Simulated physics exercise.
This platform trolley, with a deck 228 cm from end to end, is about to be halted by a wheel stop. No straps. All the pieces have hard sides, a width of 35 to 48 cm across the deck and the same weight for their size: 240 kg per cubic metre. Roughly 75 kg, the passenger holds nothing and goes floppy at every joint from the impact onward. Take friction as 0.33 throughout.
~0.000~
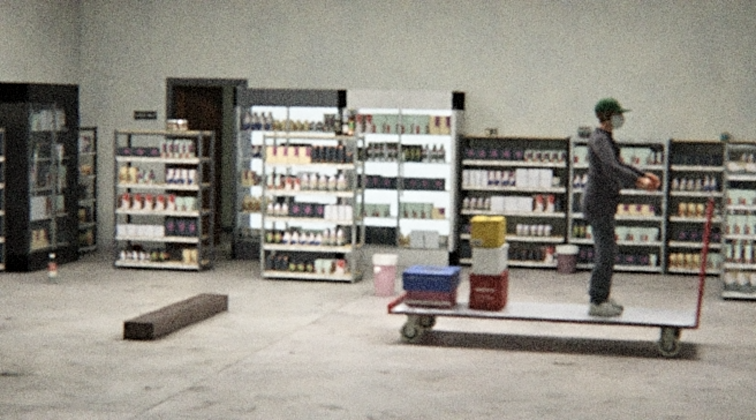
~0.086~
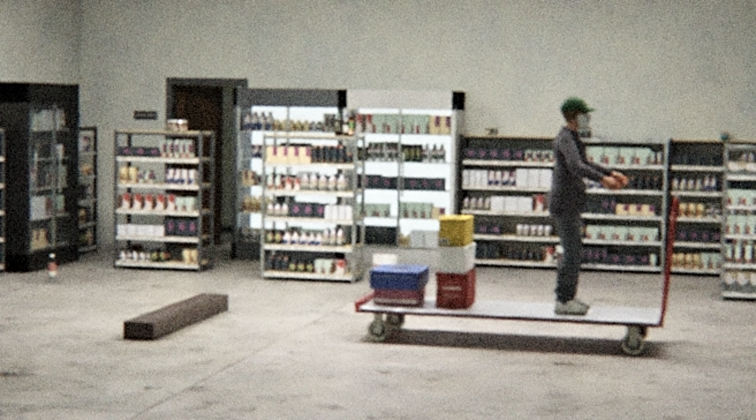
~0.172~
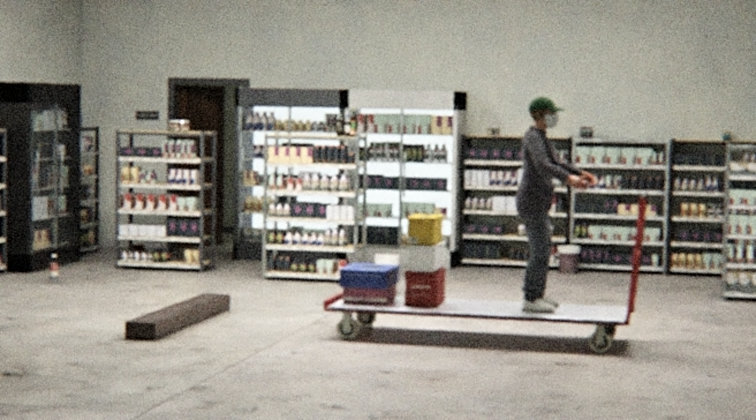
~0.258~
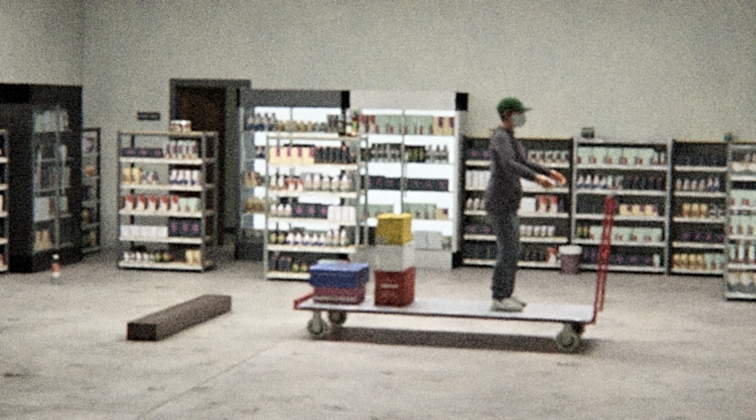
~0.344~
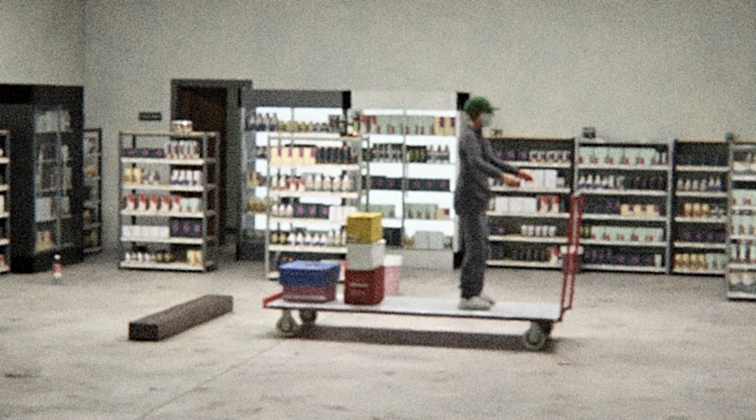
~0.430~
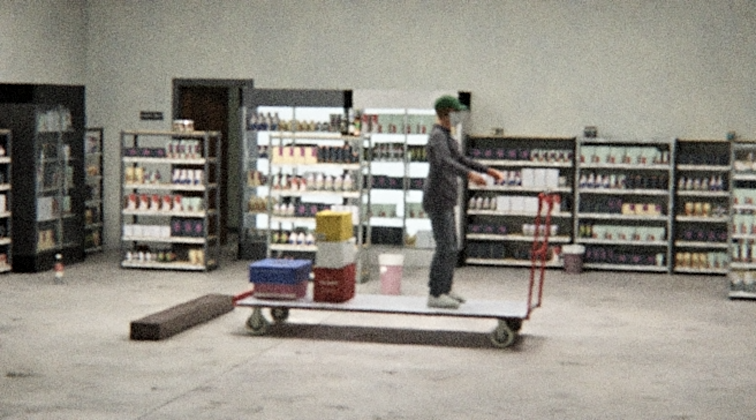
The footage shows a person in a green cap and face mask standing with arms extended on a long platform trolley, which rolls left past stocked store shelves, carrying blue, red, white and yellow containers toward a dark block on the floor.
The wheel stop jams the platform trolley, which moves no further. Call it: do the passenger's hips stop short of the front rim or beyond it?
The passenger's hips stop beyond the front rim.
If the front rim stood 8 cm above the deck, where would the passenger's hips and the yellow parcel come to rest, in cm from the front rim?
Hips 40 past, yellow 150 past.
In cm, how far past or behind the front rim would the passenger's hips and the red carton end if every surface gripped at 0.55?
The hips would end 10 past the front rim, and the red one 50 behind it.
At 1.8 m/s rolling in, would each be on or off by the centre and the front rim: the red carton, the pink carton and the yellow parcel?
Results: Red still carried, pink still carried, yellow not carried.
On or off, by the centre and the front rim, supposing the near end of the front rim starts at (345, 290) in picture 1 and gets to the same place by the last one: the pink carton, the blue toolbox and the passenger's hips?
Result: Pink secure, blue gone, hips secure.
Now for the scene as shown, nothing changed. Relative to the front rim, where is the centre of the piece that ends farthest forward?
Close to 180 cm out past the front rim.
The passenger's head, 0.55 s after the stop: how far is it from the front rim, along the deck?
The head is some 20 cm back from the front rim.
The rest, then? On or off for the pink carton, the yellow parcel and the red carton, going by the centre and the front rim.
Finally pink still riding, yellow dropped, red still riding.
The wheels strike at 0.60 s.
After 0.85 s the passenger's hips are 77 cm behind the rim, near (281, 219) in the last picture's view.
After 1.15 s the passenger's hips are 13 cm behind the rim, near (205, 263) in the last picture's view.
After 1.60 s the passenger's hips are 34 cm past the rim, near (151, 308) in the last picture's view.
When all is still (3.0 s), past the rim, white tote, yellow parcel, blue toolbox and the passenger's hips; behind it, red carton and pink carton.
